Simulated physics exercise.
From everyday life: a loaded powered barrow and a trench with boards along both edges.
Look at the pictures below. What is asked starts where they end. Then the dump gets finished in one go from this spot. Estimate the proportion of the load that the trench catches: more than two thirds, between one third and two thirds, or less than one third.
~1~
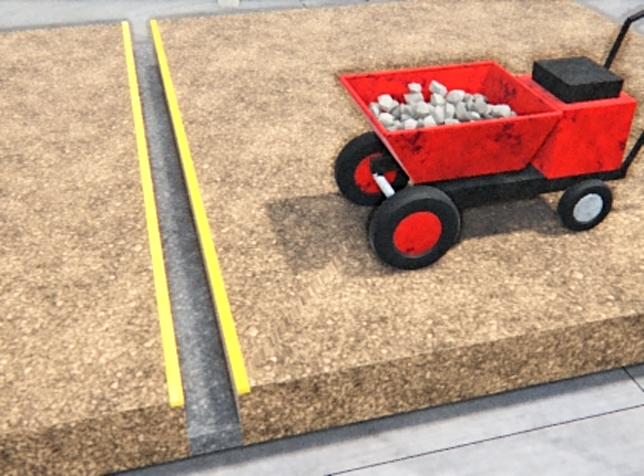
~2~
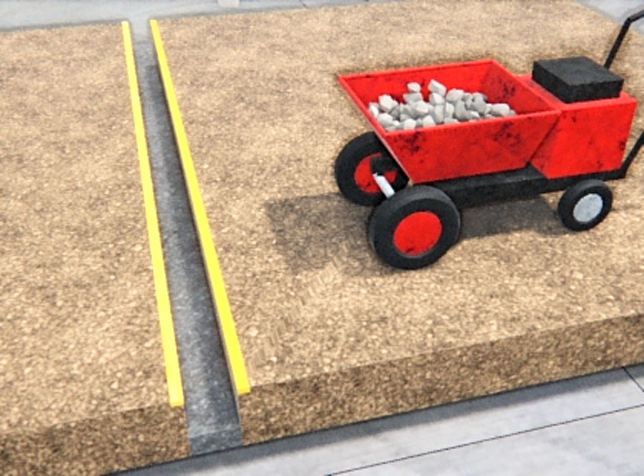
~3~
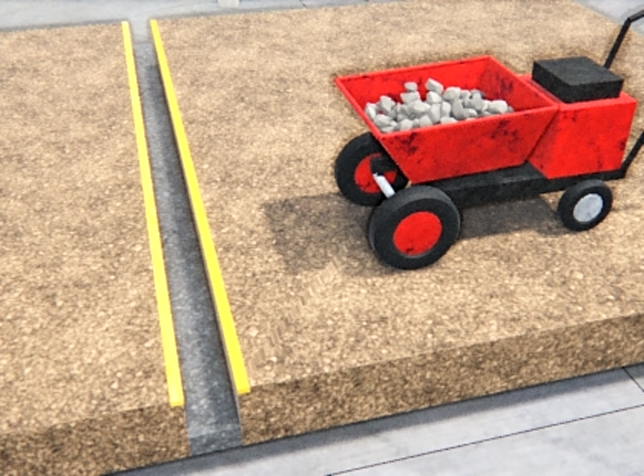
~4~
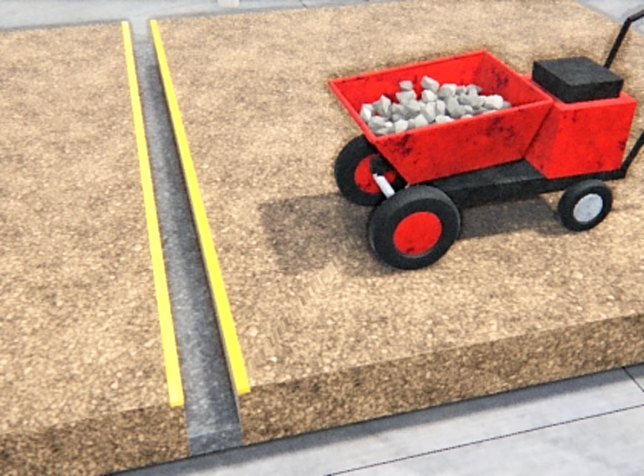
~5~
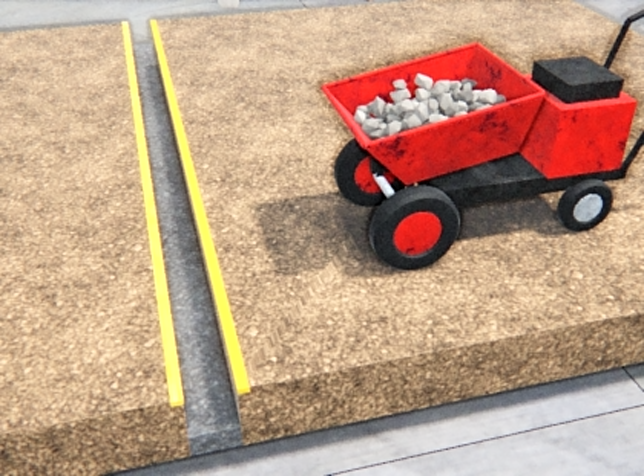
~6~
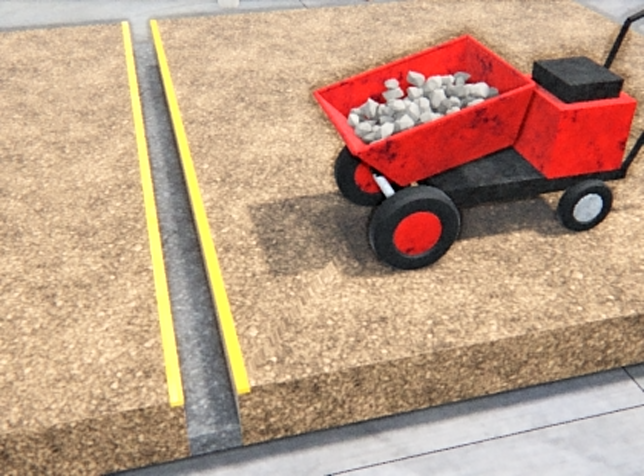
Trench gets below a third.
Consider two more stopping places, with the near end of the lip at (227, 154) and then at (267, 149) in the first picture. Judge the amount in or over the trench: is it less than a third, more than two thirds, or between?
Try one, below one third; try two, one to two thirds.
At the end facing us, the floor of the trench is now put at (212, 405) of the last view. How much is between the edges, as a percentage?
Roughly 10 in a hundred.
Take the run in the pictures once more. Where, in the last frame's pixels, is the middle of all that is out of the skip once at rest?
Near (241, 251).
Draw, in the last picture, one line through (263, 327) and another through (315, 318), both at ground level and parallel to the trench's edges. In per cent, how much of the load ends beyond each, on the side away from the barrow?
Around 30 percent for the first and 60 percent for the second.
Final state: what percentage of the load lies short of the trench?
Roughly 50 per cent of the load.
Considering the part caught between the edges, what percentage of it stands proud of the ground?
Something like 0 in a hundred.
Shortly afterwards, skip tipped steeply; the whole lot in the skip.
Next, skip tipped right over; the bulk in the skip; near a quarter short of the trench.
Some moments later, skip tipped right over; near a third in the skip; near half short of the trench; a little in or heaped over the trench.
In the end, skip tipped right over; near a third in the skip; near half short of the trench; a little in or heaped over the trench; none at all beyond it.
